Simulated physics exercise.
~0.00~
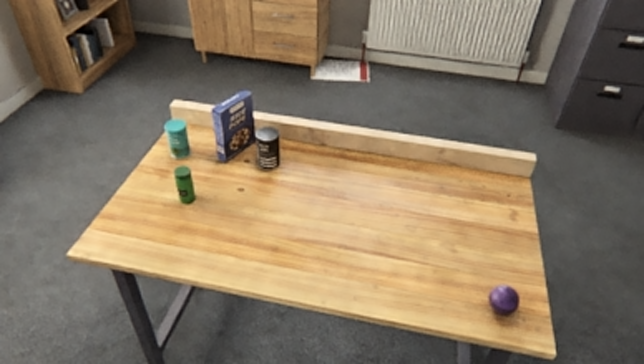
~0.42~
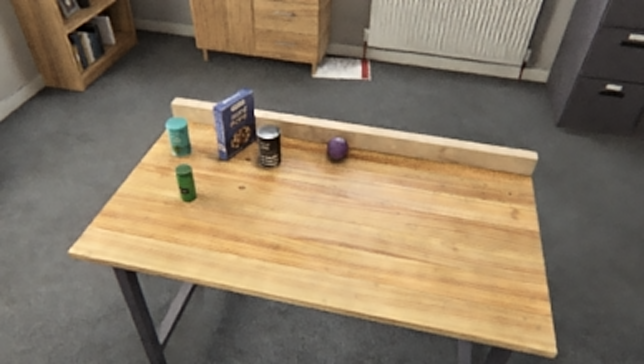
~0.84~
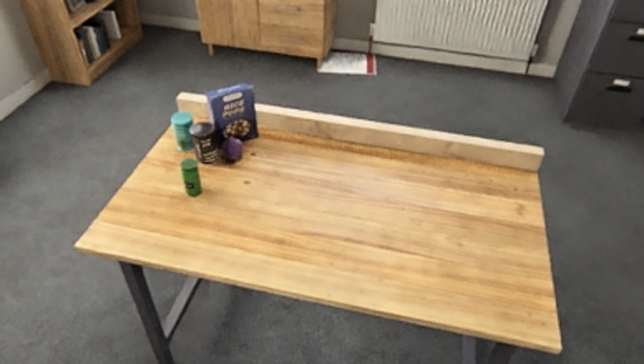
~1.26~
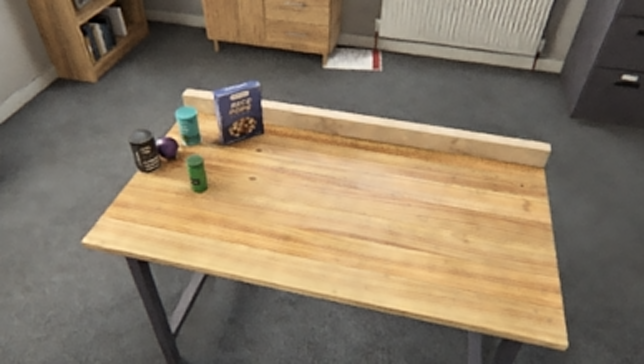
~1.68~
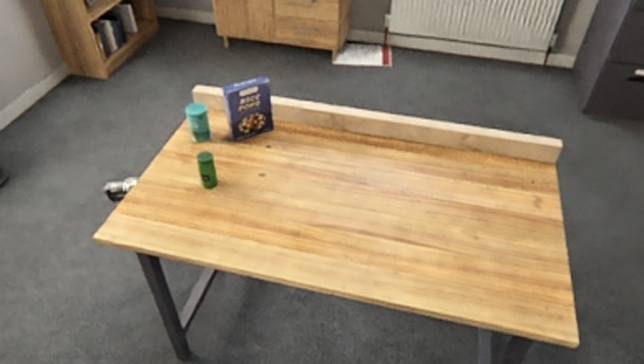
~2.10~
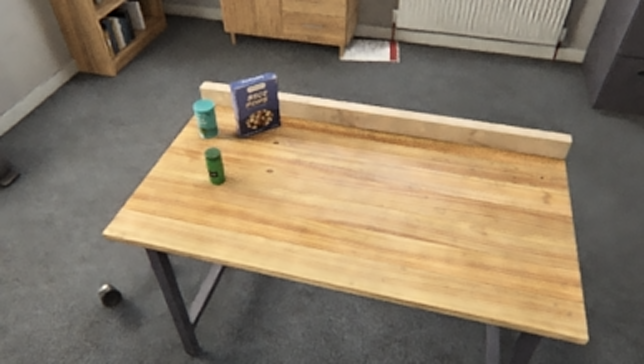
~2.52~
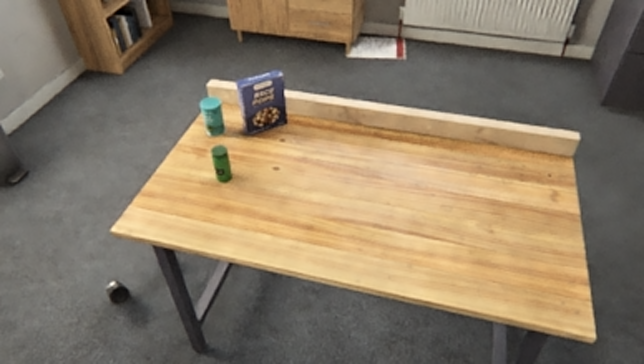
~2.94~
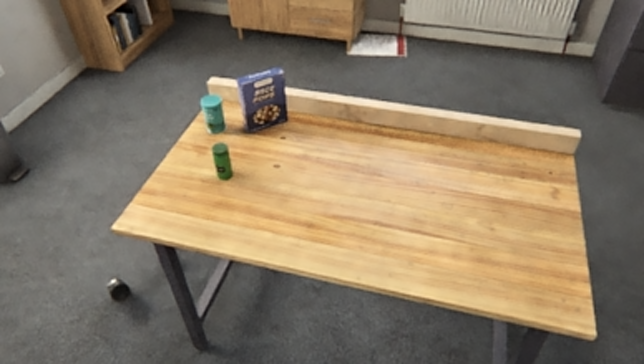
A wooden table held a blue box, two tins and a green shaker as a purple ball rolled to the back rail, turned left and pushed the black tin off the left edge, leaving the tin on the floor.
